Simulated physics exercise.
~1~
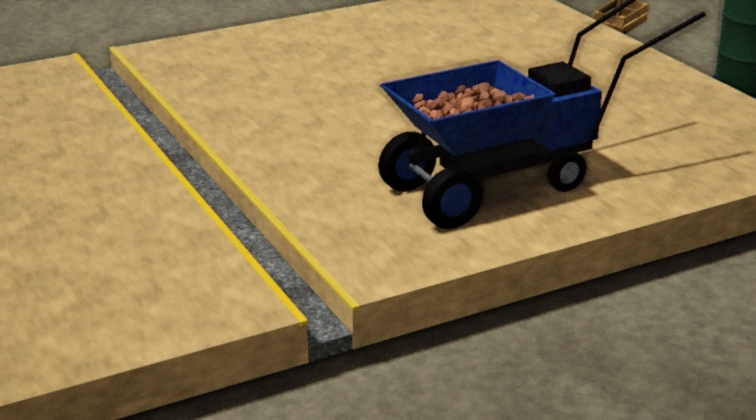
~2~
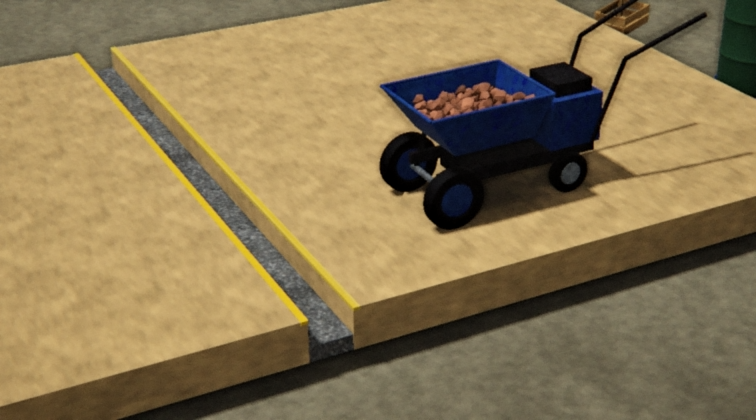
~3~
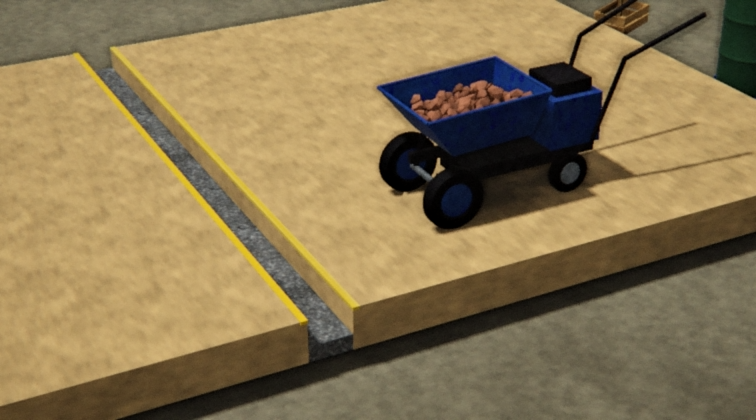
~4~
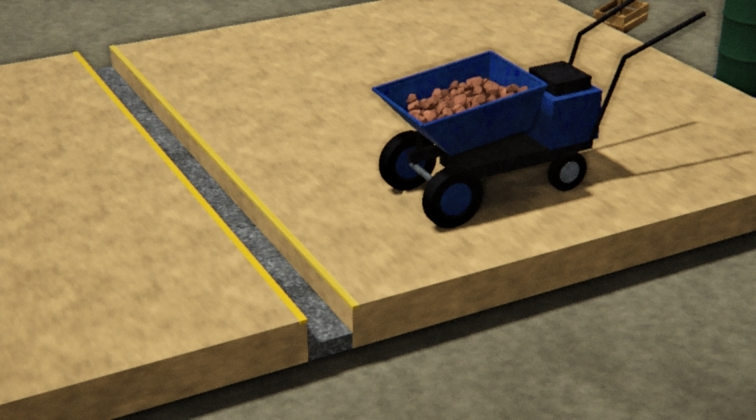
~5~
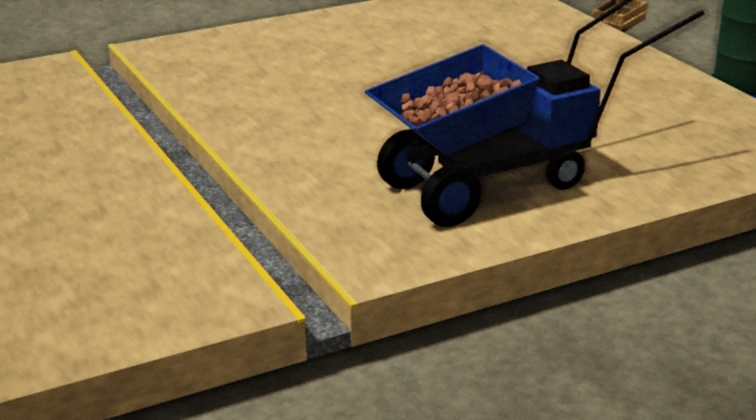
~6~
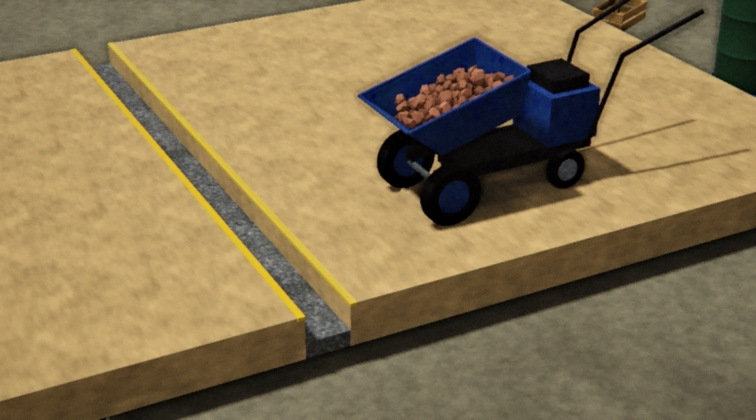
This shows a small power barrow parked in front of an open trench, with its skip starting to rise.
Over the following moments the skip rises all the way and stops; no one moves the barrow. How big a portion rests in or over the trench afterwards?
The greater part of the load will drop clear of the trench.
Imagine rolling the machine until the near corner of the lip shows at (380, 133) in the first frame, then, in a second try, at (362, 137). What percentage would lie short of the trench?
Near 10 and 0 percent respectively.
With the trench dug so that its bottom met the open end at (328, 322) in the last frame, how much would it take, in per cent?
20 %.
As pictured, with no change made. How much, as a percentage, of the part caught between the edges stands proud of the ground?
Roughly 0 %.
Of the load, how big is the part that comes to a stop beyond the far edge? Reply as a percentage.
It works out to close to 0 per cent.
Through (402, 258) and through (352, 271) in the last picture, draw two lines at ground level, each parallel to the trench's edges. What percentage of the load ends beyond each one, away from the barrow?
That's 80 in a hundred for the first and 40 in a hundred for the second.
Soon, skip tipped steeply; all in the skip.
A while on, skip tipped steeply; nearly all in the skip; a small part short of the trench; a stray few falling.
Towards the end, skip tipped right over; about a quarter in the skip; about two thirds short of the trench; a small part in or heaped over the trench.
Finally, skip tipped right over; about a quarter in the skip; about two thirds short of the trench; about a quarter in or heaped over the trench; none beyond it.
